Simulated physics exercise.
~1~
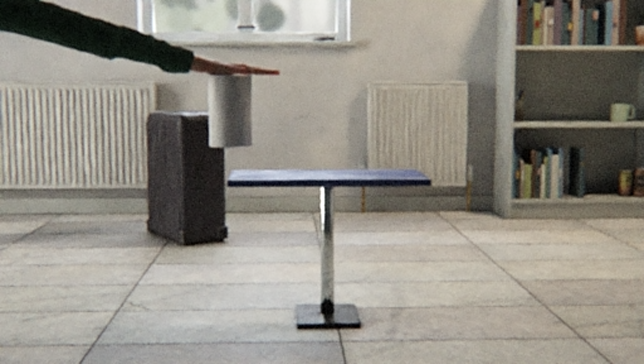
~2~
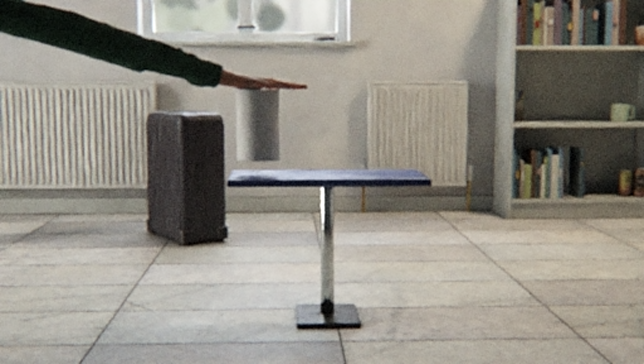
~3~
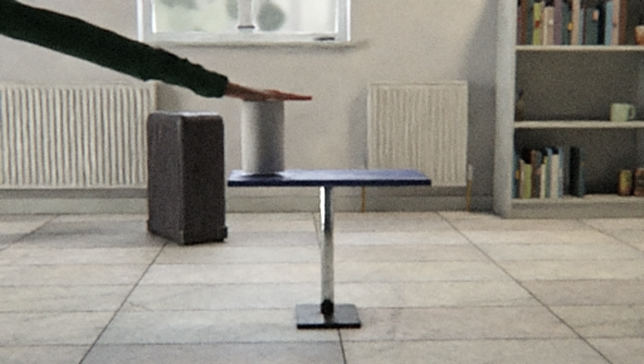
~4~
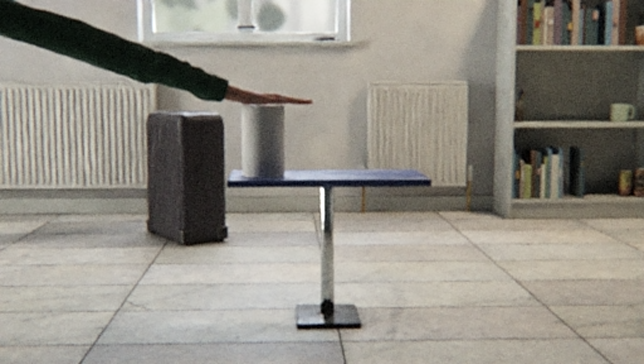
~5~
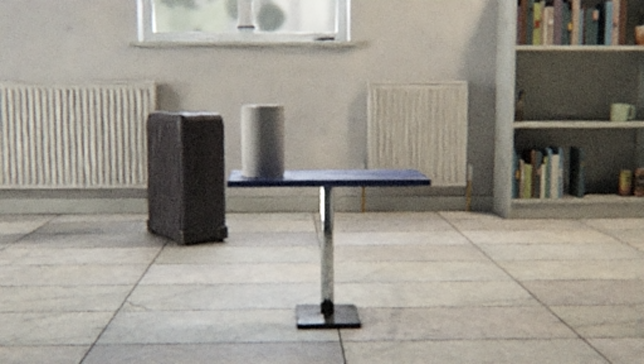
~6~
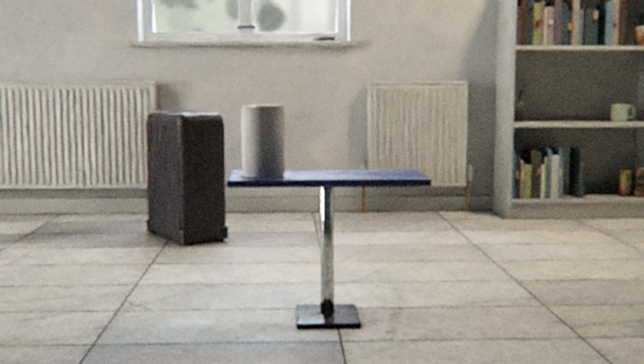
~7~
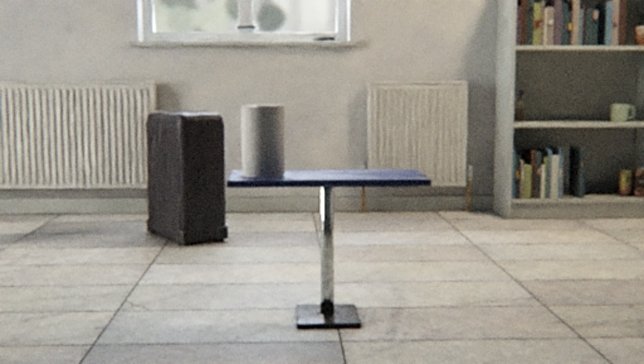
In a room with radiators and a bookshelf, a hand lowered a pale grey roll onto the left end of a small blue side table, then let go and drew away, and the roll stayed upright while the table stood steady.
